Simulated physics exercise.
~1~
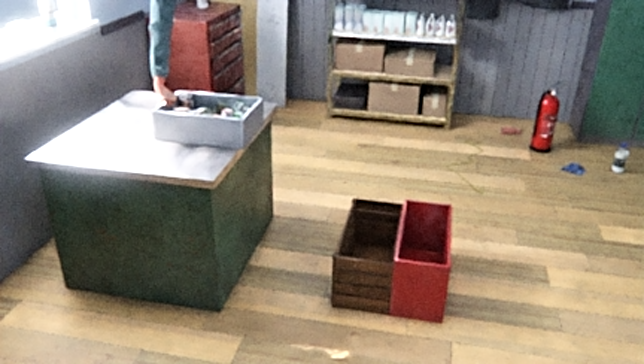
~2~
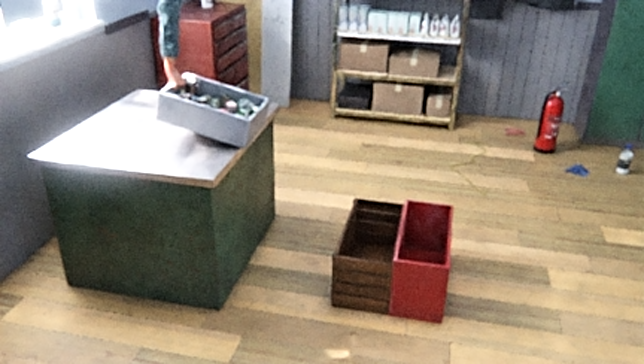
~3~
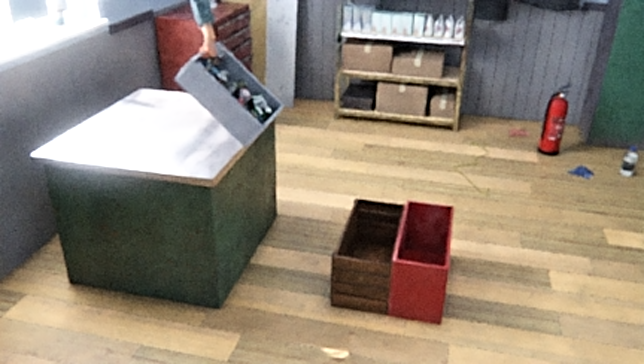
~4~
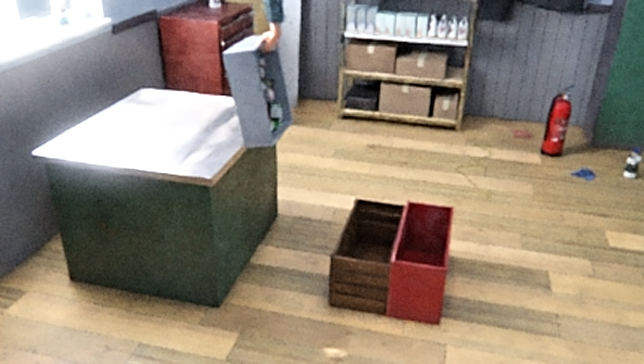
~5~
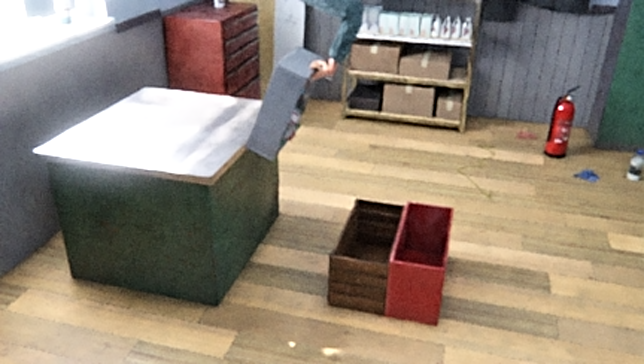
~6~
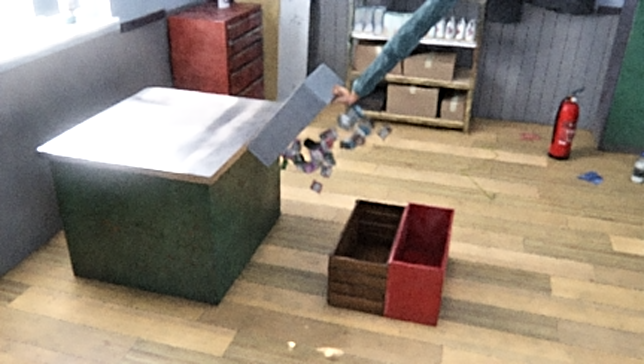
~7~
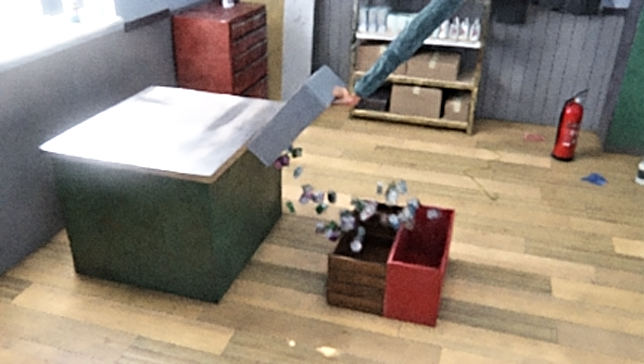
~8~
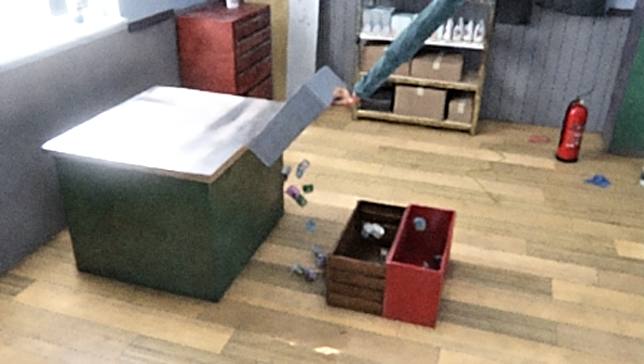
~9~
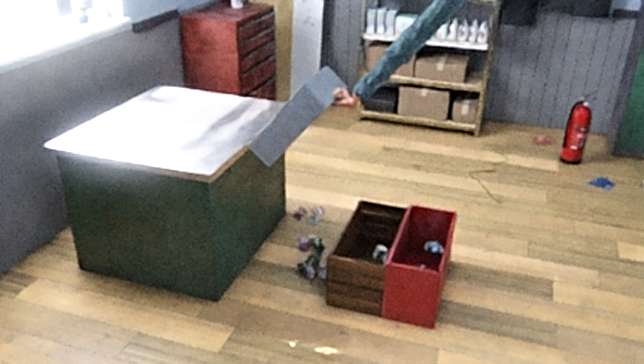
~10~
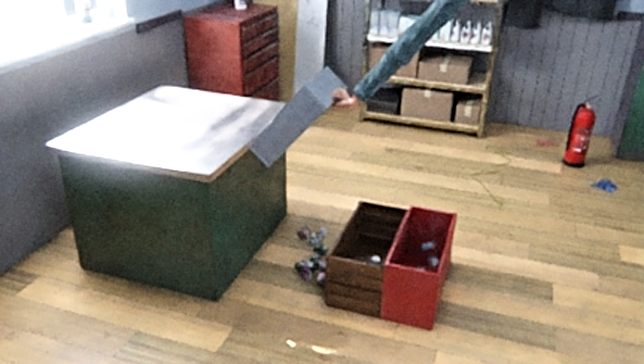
A green bench with a pale top stands at the left of a wood-floored workshop, seen from above, with a brown wooden bin and a red tub side by side on the floor to its right. Shelves, red drawers and a fire extinguisher stand behind. A hand tilts a grey crate of small cartons over the bench's right edge until it hangs steeply upside down. The cartons spill out in a spread stream, some dropping into both containers and many landing short. The arm holds the emptied crate still, and the largest share lies heaped on the floor before the wooden bin.
